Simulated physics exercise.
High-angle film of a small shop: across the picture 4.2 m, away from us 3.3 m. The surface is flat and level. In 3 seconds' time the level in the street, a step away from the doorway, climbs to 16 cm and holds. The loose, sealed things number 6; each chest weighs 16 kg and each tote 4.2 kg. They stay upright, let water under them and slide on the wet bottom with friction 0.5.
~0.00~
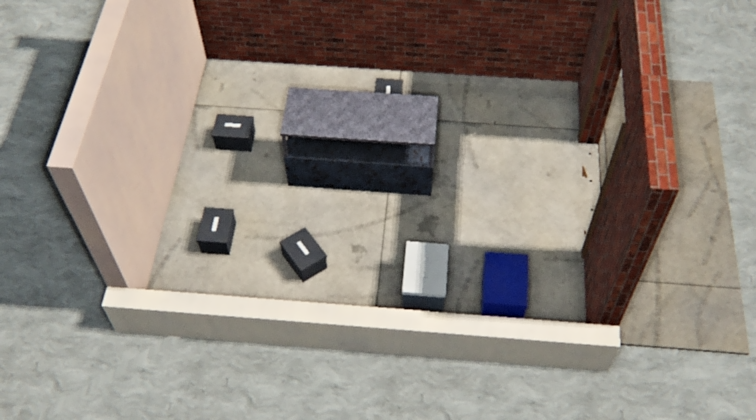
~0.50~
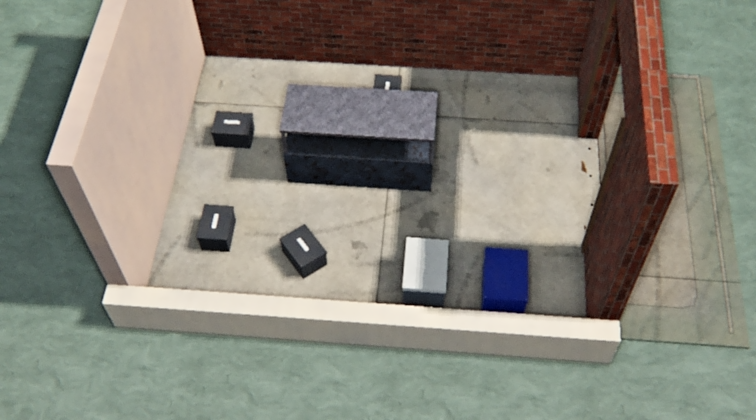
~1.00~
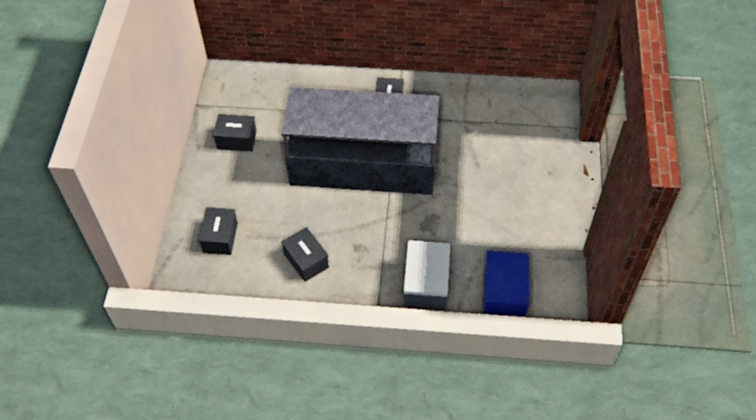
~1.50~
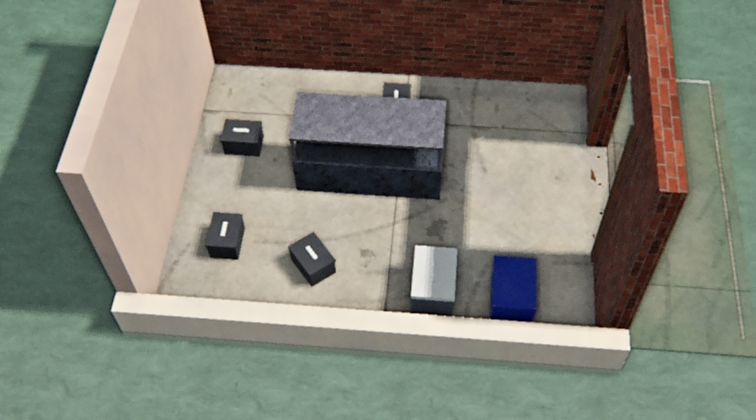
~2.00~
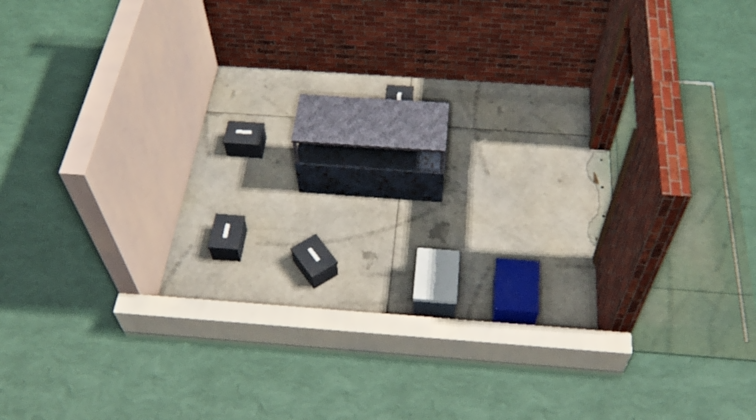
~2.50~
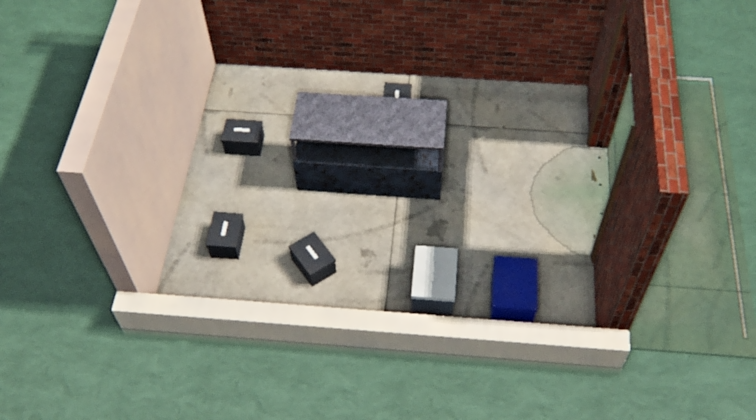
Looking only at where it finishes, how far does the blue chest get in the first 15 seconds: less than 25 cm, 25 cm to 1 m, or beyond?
Watching it, I'd expect a moderate movement overall.
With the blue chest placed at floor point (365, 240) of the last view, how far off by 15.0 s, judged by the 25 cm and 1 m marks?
What happens is it creeps a short distance.
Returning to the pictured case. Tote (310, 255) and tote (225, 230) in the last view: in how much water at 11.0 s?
Depths: Near 11 cm, then near 11 cm.
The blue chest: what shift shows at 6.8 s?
Close to 0 cm.
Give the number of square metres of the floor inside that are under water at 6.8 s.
That flooded area is roughly 12 m2.
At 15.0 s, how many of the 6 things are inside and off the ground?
Then: 6.
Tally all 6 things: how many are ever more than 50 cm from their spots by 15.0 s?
All told, that gives 6.
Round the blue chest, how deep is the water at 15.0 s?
I'd put it at about 10 cm.
After 3.5 s the blue chest is near (515, 282), 0.0 m from its start, aground; 0 afloat.
After 6.8 s the blue chest is near (515, 282), 0.0 m from its start, aground; 1 afloat.
After 11.0 s the blue chest is near (515, 282), 0.0 m from its start, aground; 4 afloat.
After 15.0 s the blue chest is near (579, 274), 0.6 m from its start, afloat; 6 afloat.
